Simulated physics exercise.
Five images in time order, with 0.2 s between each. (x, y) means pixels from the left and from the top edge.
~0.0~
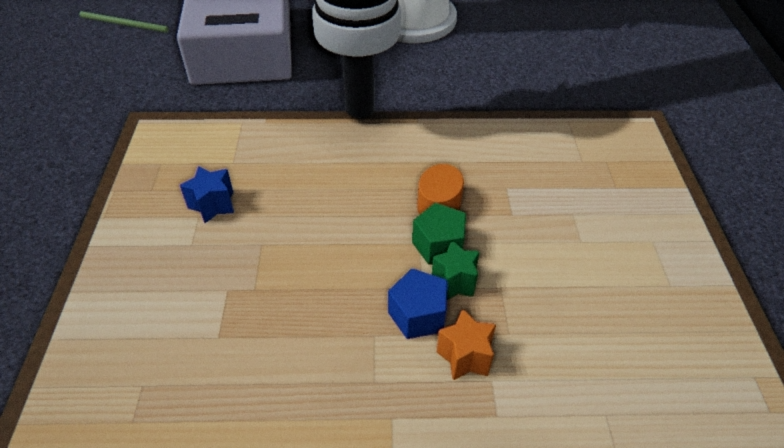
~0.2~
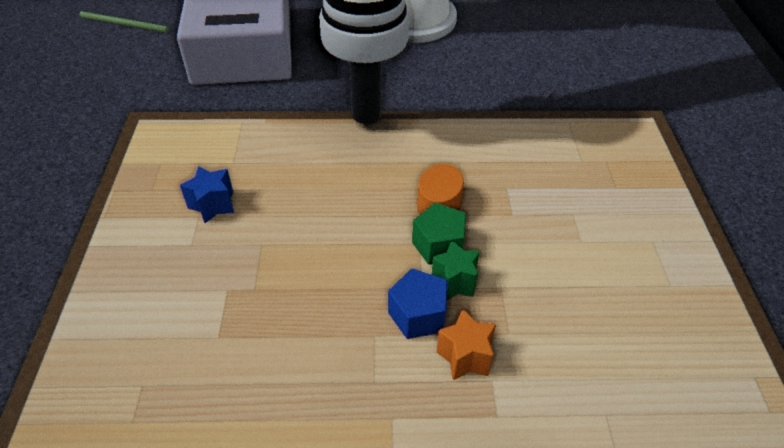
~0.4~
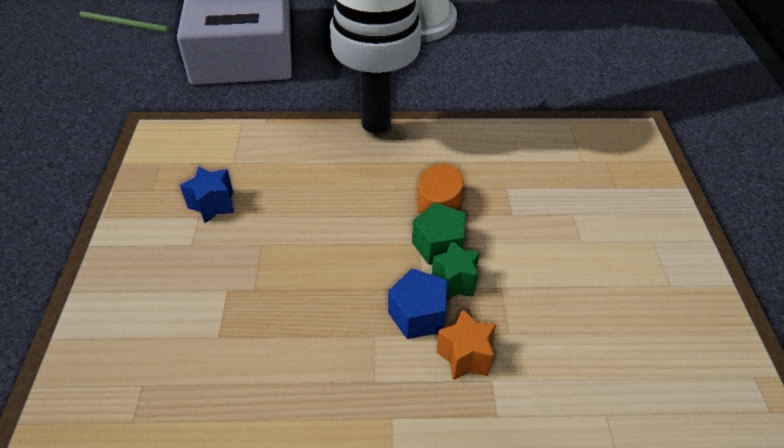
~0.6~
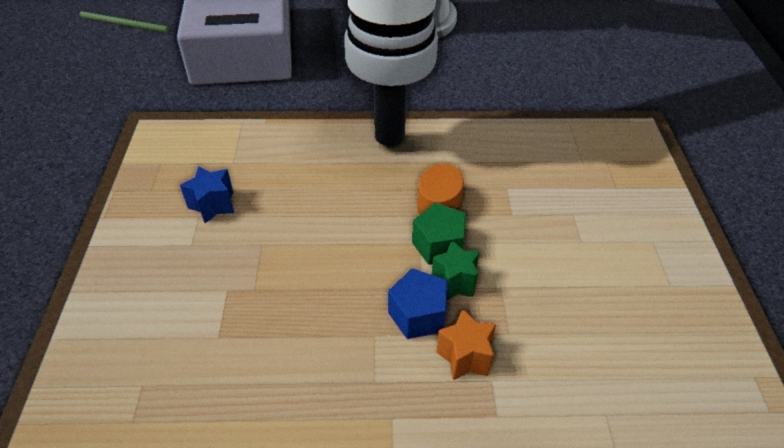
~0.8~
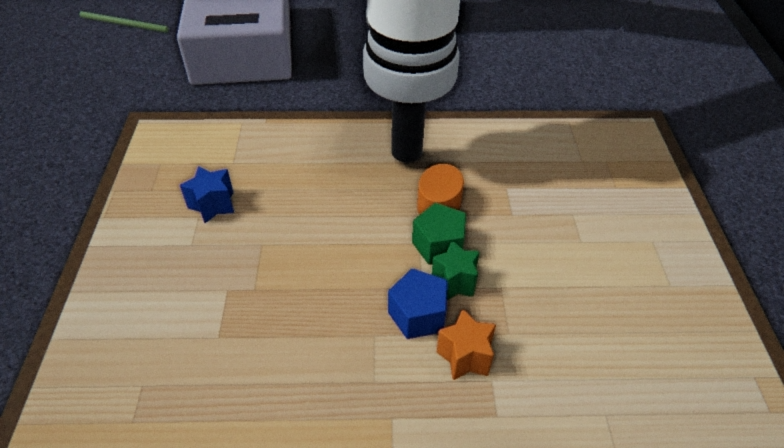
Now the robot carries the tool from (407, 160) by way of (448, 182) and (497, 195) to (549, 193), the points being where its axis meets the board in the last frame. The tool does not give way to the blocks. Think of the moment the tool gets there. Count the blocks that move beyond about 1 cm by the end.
Displaced: One.
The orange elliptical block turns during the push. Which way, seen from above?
Overhead view: Clockwise.
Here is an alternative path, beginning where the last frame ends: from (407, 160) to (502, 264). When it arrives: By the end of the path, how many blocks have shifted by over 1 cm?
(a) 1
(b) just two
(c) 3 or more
c: 3 or more.
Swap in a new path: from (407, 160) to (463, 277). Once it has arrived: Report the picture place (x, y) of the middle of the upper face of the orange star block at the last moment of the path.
It should be at (478, 377) by then.
On the path given first. One third of the way, tool (449, 175); orange elliptical block (445, 188), turned 25° clockwise; green pentagonal block (440, 225).
Two thirds of the way, tool (500, 188); orange elliptical block (451, 192), turned 50° clockwise; green pentagonal block (438, 226), turned 15° anticlockwise.
At the end, tool (551, 185); orange elliptical block (451, 192), turned 50° clockwise; green pentagonal block (438, 226), turned 15° anticlockwise.
